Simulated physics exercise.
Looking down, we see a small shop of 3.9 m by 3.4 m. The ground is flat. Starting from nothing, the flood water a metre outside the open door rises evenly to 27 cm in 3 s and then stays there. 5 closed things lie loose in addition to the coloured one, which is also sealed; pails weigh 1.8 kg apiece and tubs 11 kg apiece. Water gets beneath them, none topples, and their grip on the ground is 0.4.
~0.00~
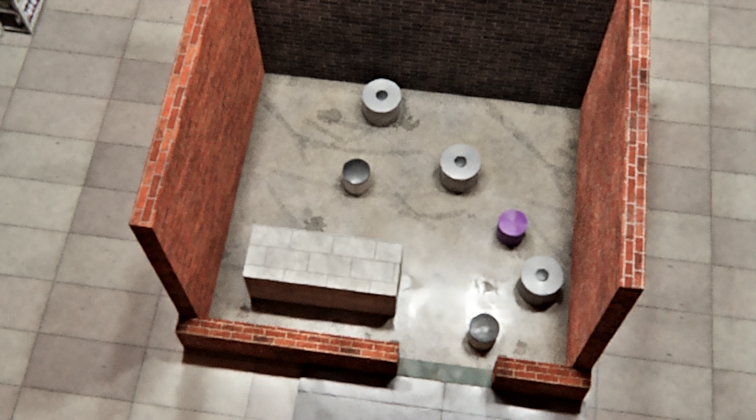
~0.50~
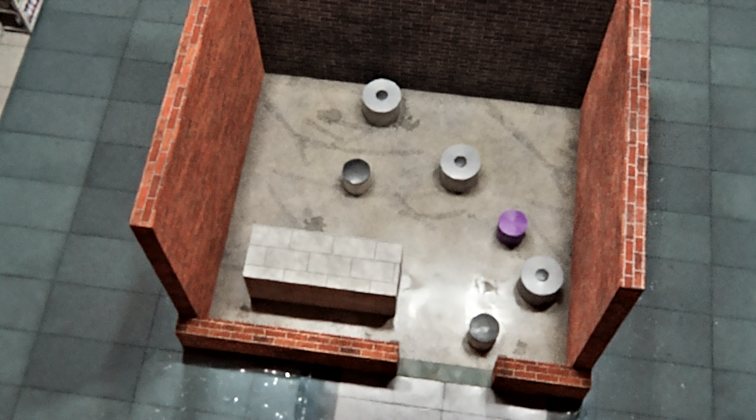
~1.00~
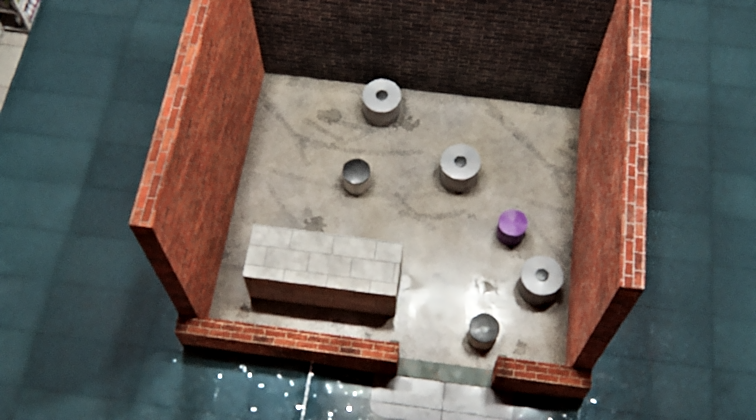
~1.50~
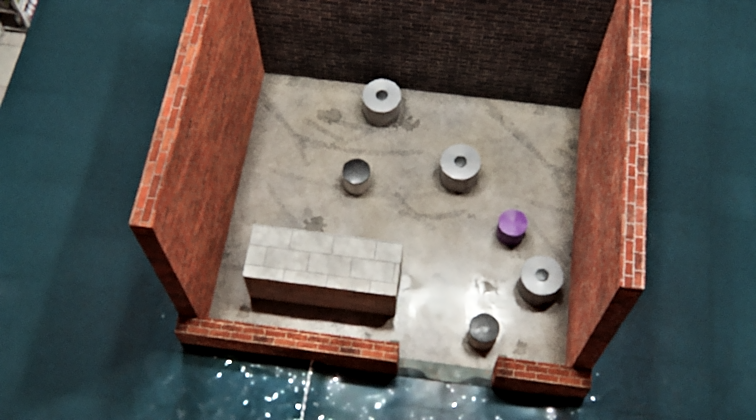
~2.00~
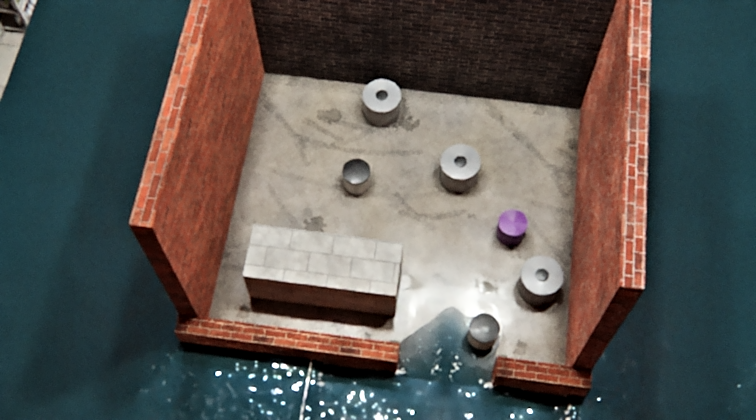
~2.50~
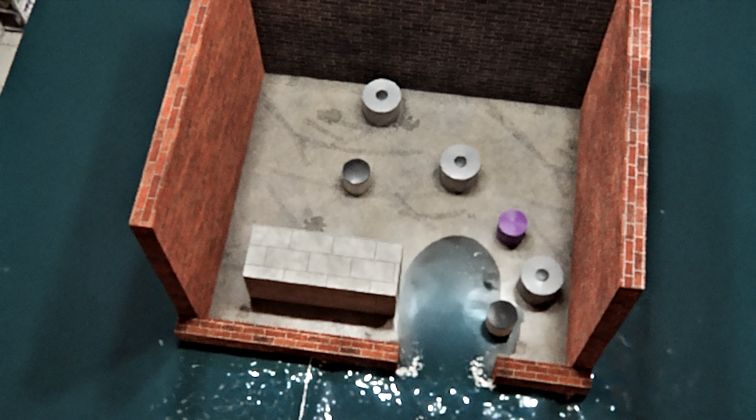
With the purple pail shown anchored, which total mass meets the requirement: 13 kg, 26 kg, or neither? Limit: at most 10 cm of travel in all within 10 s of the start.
I reckon the answer is the heavier of the two.
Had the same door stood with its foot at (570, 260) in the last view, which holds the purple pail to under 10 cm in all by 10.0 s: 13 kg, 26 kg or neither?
That way, neither mass suffices.
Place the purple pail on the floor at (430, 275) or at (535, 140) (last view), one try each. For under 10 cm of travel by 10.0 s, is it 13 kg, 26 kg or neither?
In turn: No mass works; only the heavier mass works.
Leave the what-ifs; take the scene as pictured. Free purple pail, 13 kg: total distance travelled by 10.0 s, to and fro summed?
200 cm in all.
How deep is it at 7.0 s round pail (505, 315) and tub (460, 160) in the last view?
I'd estimate 6 cm for the first and 16 cm for the second.
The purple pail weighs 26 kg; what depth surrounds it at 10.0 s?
About 16 cm.
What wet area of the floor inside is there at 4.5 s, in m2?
I'd put it close to 9.0 m2.
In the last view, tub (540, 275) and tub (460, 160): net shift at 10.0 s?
Respectively 120 and 200 cm.
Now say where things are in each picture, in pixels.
In the first picture, the purple pail at (513, 222), on the bottom; 0.0 m2 under water; 0 of 6 have shifted.
In the second picture, the purple pail at (513, 222), on the bottom; water covers 0.0 m2; 0 of 6 have shifted.
In the third picture, the purple pail at (513, 222) rests on the ground; water covers 0.0 m2; 0 of 6 have shifted.
In the fourth picture, the purple pail at (513, 222) rests on the ground; water covers 0.0 m2; 0 of 6 have shifted.
In the fifth picture, the purple pail at (513, 222) rests on the ground; water covers 0.4 m2; 0 of 6 have shifted.
In the sixth picture, the purple pail at (513, 222) rests on the ground; water covers 1.4 m2; 1 of 6 have shifted.
After 3.5 s the purple pail would be 4 cm from its start with 13 kg and 0 cm from its start with 26 kg; 7 cm of water round it then.
After 4.5 s the purple pail would be 46 cm from its start with 13 kg and 0 cm from its start with 26 kg; 8 cm of water round it then.
After 7.0 s the purple pail would be 90 cm from its start with 13 kg and 0 cm from its start with 26 kg; 12 cm of water round it then.
After 10.0 s the purple pail would be 157 cm from its start with 13 kg and 0 cm from its start with 26 kg; 16 cm of water round it then.
